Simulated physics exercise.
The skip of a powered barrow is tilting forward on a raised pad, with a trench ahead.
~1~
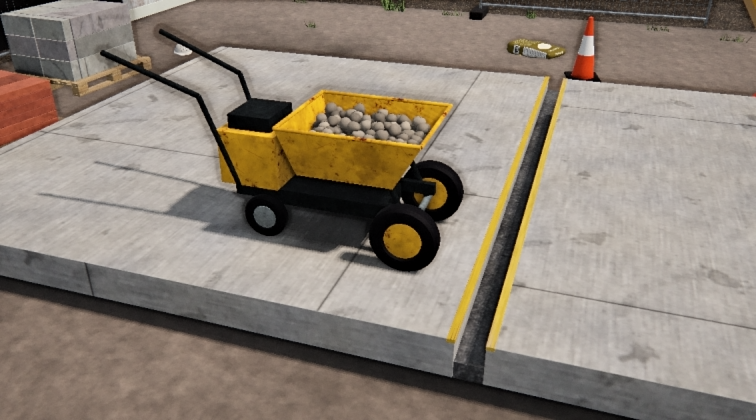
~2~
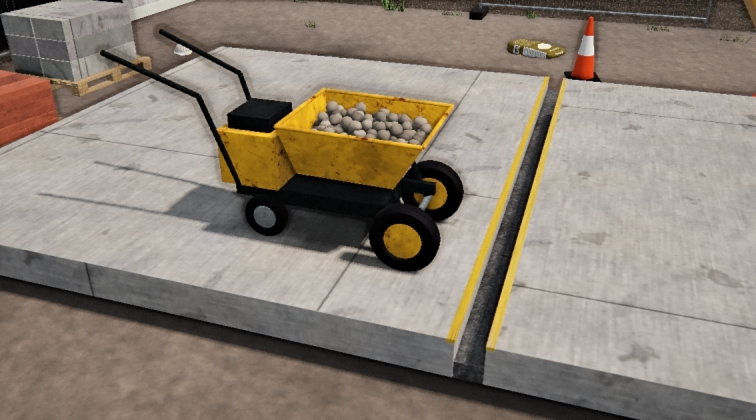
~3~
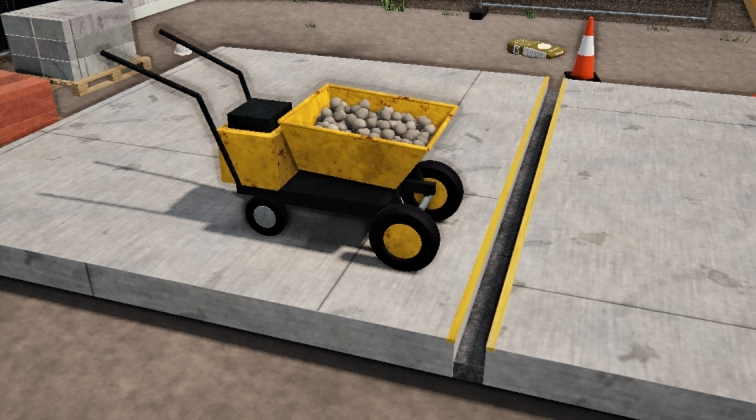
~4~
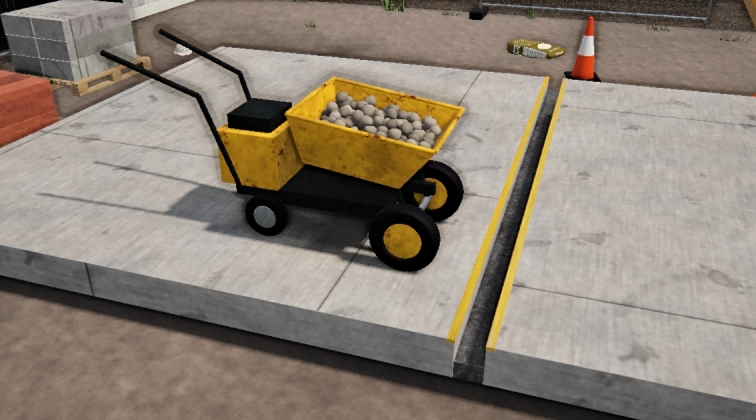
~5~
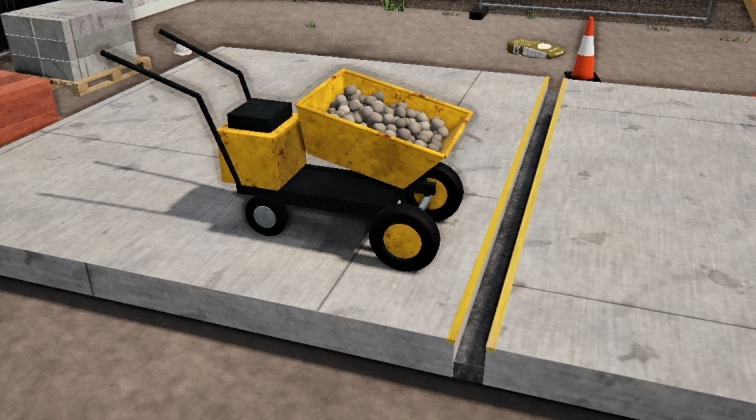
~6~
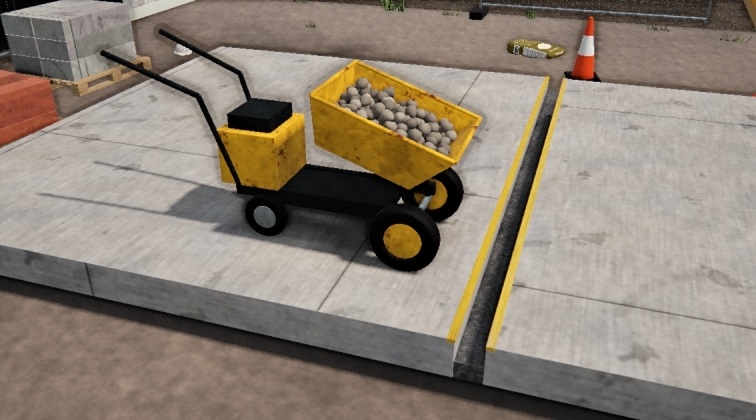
On a raised concrete pad, a yellow powered barrow stands still, its skip of grey river pebbles level, with a narrow, yellow-edged trench to its right. The back of the skip lifts slowly from the black chassis, and the skip tilts forward to the right until it is clearly angled, pebbles still inside.
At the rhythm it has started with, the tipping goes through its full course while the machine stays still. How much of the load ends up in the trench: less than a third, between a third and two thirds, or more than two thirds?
Falls short of a third.
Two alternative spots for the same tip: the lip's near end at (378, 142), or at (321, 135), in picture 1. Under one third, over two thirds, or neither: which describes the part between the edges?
Spot 1: In the middle band. Spot 2: Under a third.
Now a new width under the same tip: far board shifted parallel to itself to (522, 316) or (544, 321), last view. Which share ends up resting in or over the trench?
For the first it's 40 per cent, for the second 70 per cent.
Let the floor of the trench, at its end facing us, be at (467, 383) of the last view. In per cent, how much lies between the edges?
Close to 10 per cent, I reckon.
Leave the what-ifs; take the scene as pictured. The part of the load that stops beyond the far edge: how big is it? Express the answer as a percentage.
About 85 %.
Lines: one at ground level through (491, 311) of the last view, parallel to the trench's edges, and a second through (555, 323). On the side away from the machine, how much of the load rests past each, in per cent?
80 % and 40 %.
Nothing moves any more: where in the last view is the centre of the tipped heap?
(558, 262).
Shortly afterwards, skip tipped steeply; the whole lot in the skip.
Next, skip tipped right over; the bulk in the skip; near a quarter beyond it; a little falling.
Some moments later, skip tipped right over; near a quarter in the skip; only a few in or heaped over the trench; the bulk beyond it.
In the end, skip tipped right over; a little in the skip; a little in or heaped over the trench; the bulk beyond it.
